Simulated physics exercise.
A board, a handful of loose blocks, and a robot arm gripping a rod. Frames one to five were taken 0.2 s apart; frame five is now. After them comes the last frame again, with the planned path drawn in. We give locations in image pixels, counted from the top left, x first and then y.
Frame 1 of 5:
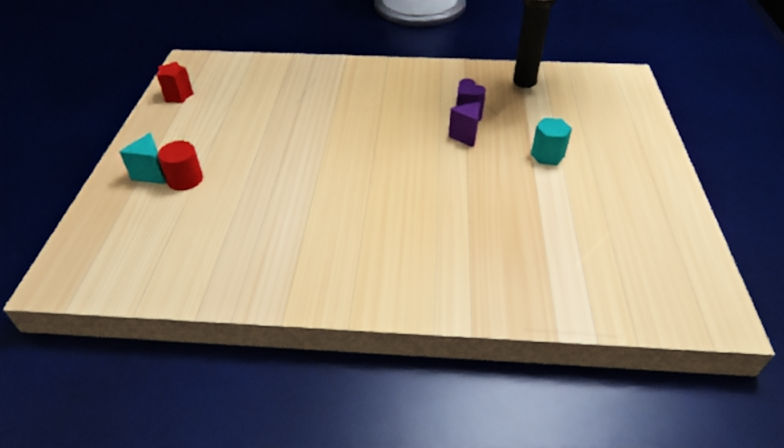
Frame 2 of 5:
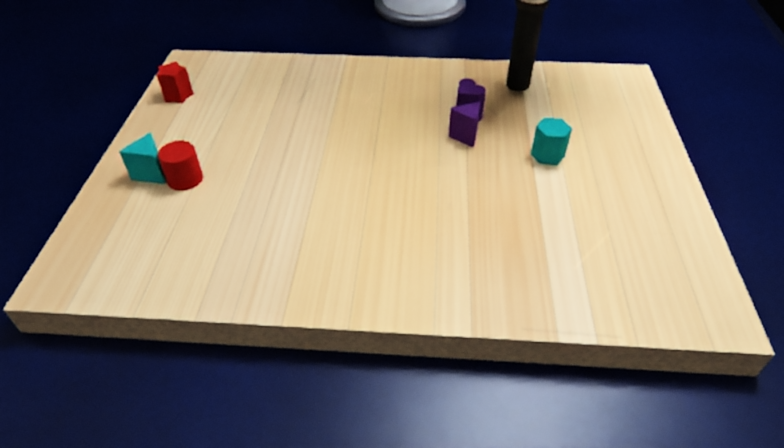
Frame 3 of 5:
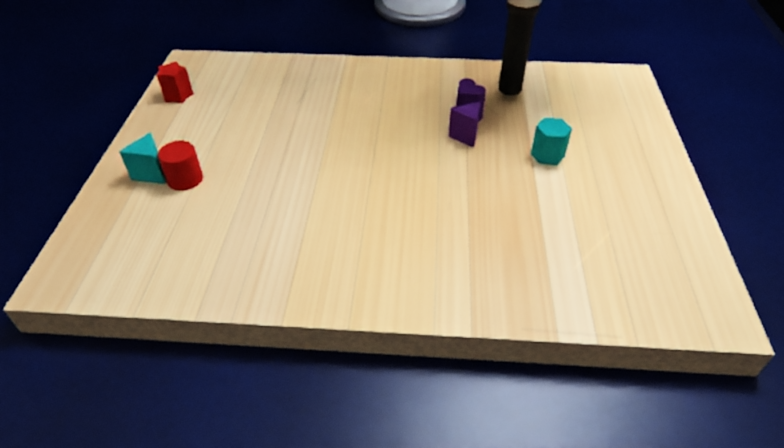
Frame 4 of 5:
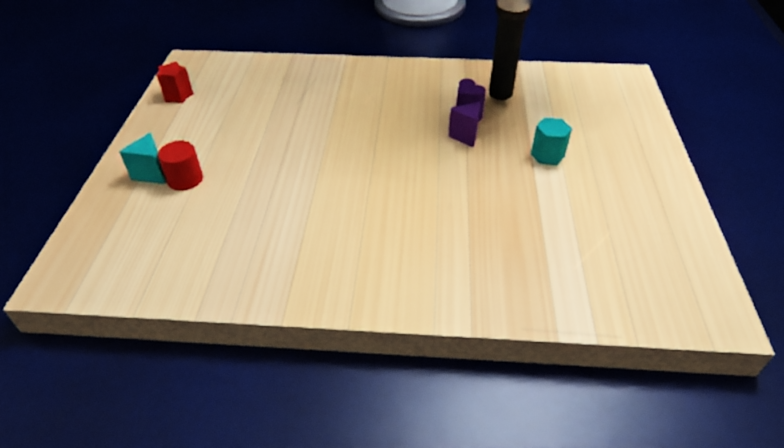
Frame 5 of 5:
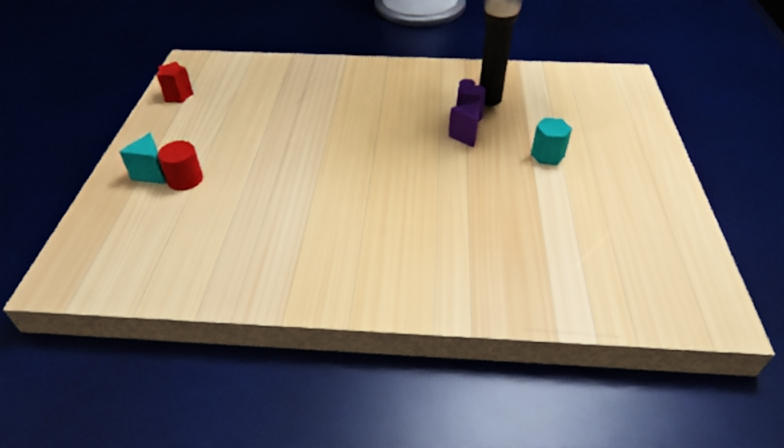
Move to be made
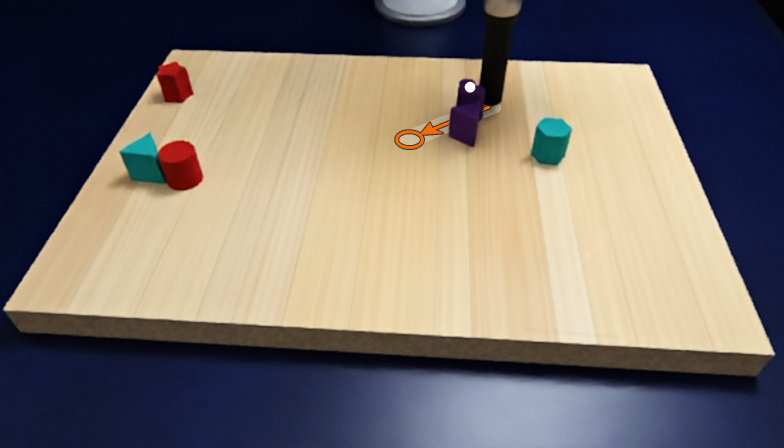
A robot arm moves a black rod slightly left and nearer, toward two purple blocks.
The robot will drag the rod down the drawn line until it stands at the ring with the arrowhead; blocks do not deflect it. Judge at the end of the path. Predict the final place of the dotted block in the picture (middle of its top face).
By then it is at (389, 119).
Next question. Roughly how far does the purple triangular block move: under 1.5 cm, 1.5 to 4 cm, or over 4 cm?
The distance will be below 1.5 cm.
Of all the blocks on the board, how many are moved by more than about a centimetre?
It should be one, as far as I can tell.
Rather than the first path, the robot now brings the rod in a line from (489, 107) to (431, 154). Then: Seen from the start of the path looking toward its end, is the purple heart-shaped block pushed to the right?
Yes, that is what happens.
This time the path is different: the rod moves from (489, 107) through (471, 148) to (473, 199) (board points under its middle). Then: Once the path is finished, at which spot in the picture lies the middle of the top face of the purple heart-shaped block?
At roughly (459, 94).
The line goes from (489, 107) to (410, 140); the dot is on the purple heart-shaped block.
On the path given first. One third of the way, rod (463, 110); purple heart-shaped block (445, 97).
Two thirds of the way, rod (436, 120); purple heart-shaped block (418, 107).
At the end, rod (410, 132); purple triangular block unmoved; purple heart-shaped block (389, 119).
